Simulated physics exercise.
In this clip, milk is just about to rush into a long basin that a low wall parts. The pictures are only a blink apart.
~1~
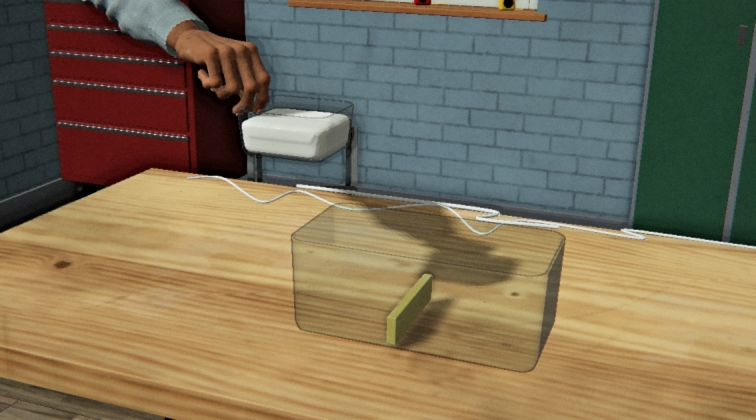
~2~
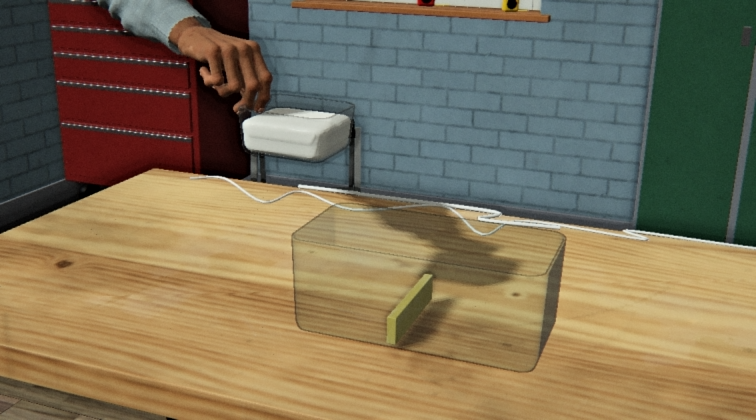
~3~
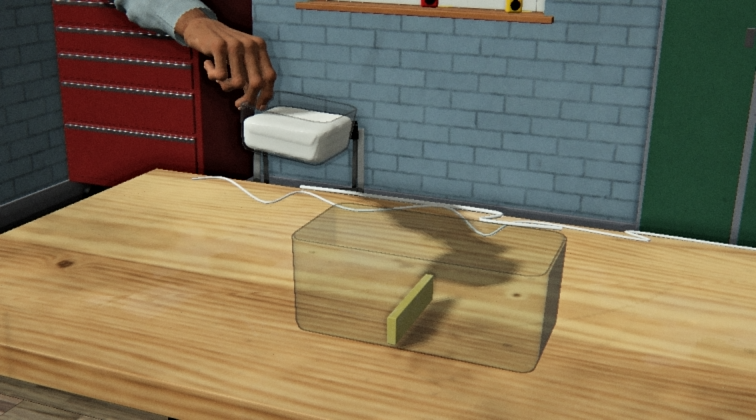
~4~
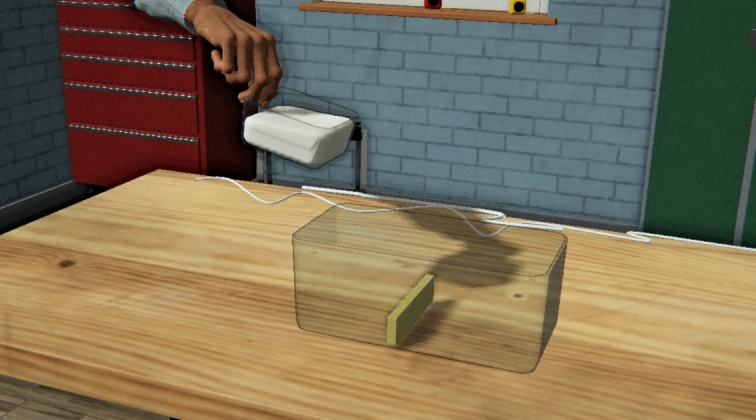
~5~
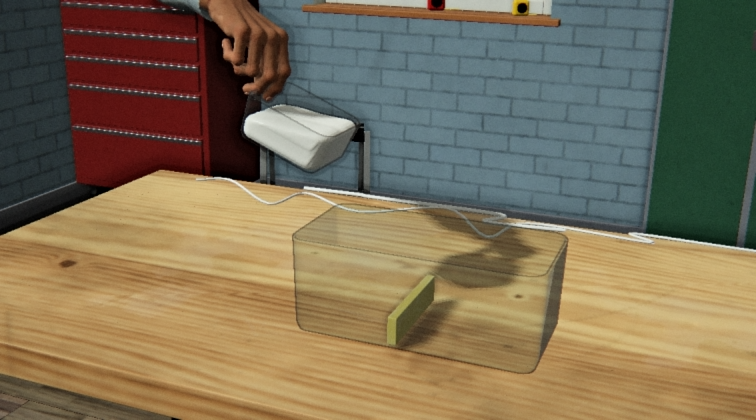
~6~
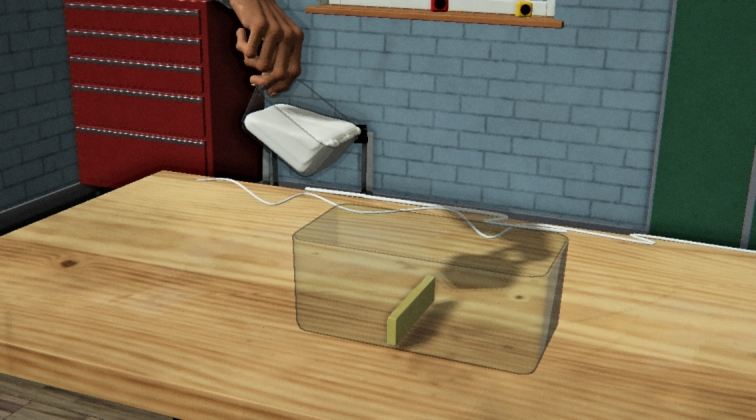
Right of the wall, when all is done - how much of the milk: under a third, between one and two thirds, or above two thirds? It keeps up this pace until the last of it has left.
The portion right of the wall will fail to reach one third.
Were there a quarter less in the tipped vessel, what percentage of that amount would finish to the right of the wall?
My estimate is about 10 percent.
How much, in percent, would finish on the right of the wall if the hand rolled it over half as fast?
Close to 5 per cent.
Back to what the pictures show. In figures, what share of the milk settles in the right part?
It comes to some 10 per cent.
A moment on, the tilt is 92° and 17 per cent is still to pour, 38 is left of the wall and 0 right of it.
Next, the tilt is 94° and 4 per cent is still to pour, 84 is left of the wall and 2 right of it.
Then the tilt is 94° and 1 per cent is still to pour, 85 is left of the wall and 8 right of it.
Later the tilt is 94° and 0 per cent is still to pour, 87 is left of the wall and 9 right of it.
At rest 87 per cent lies left of the wall, 9 right of it and 4 outside.
